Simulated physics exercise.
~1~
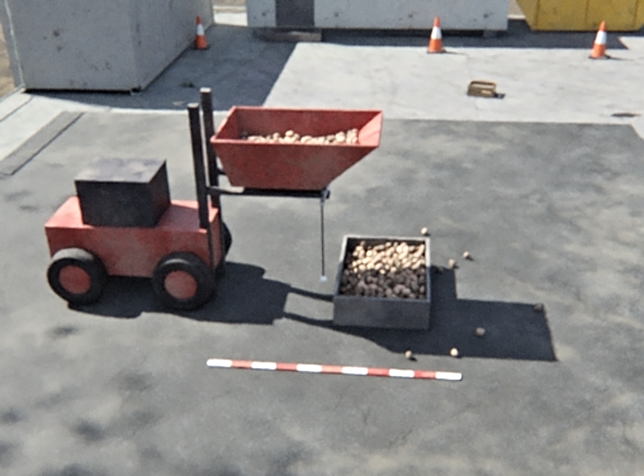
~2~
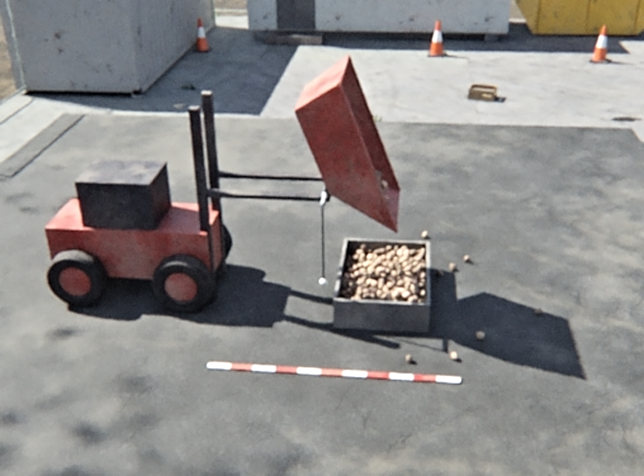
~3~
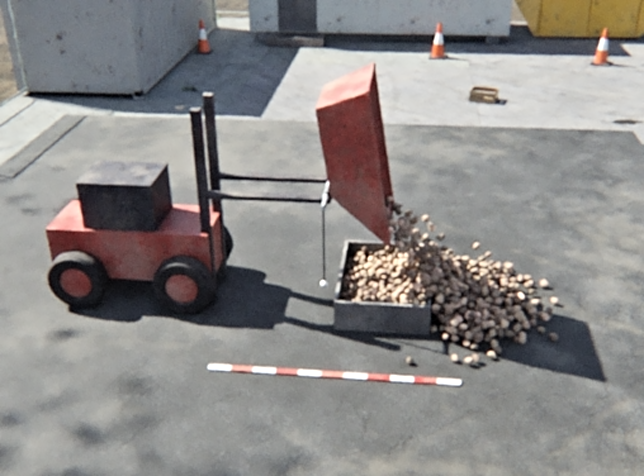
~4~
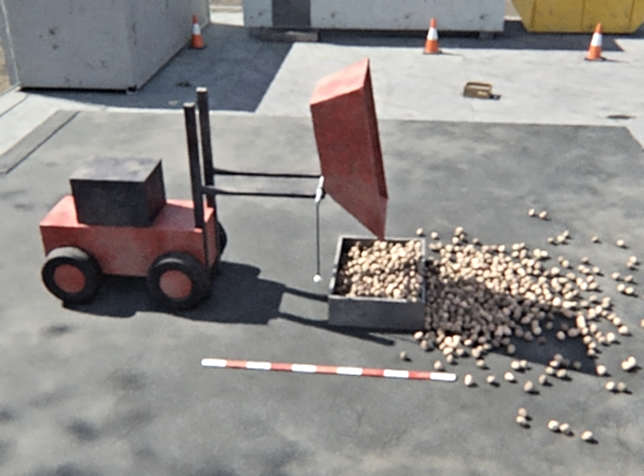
At first, a red, forklift-like machine at left holds a raised skip of pale round stones level beside an open grey bin already heaped with similar stones, with a few scattered around it. The skip tips steeply to the right, its lower lip coming down over the bin, while the machine stays where it is. Stones then pour out in a thick stream, many spilling over the bin's right side. They spread across the dark ground, some rolling well away. Finally, the skip hangs steeply tilted and emptied, the bin remains full, and a wide scatter of stones lies to its right.
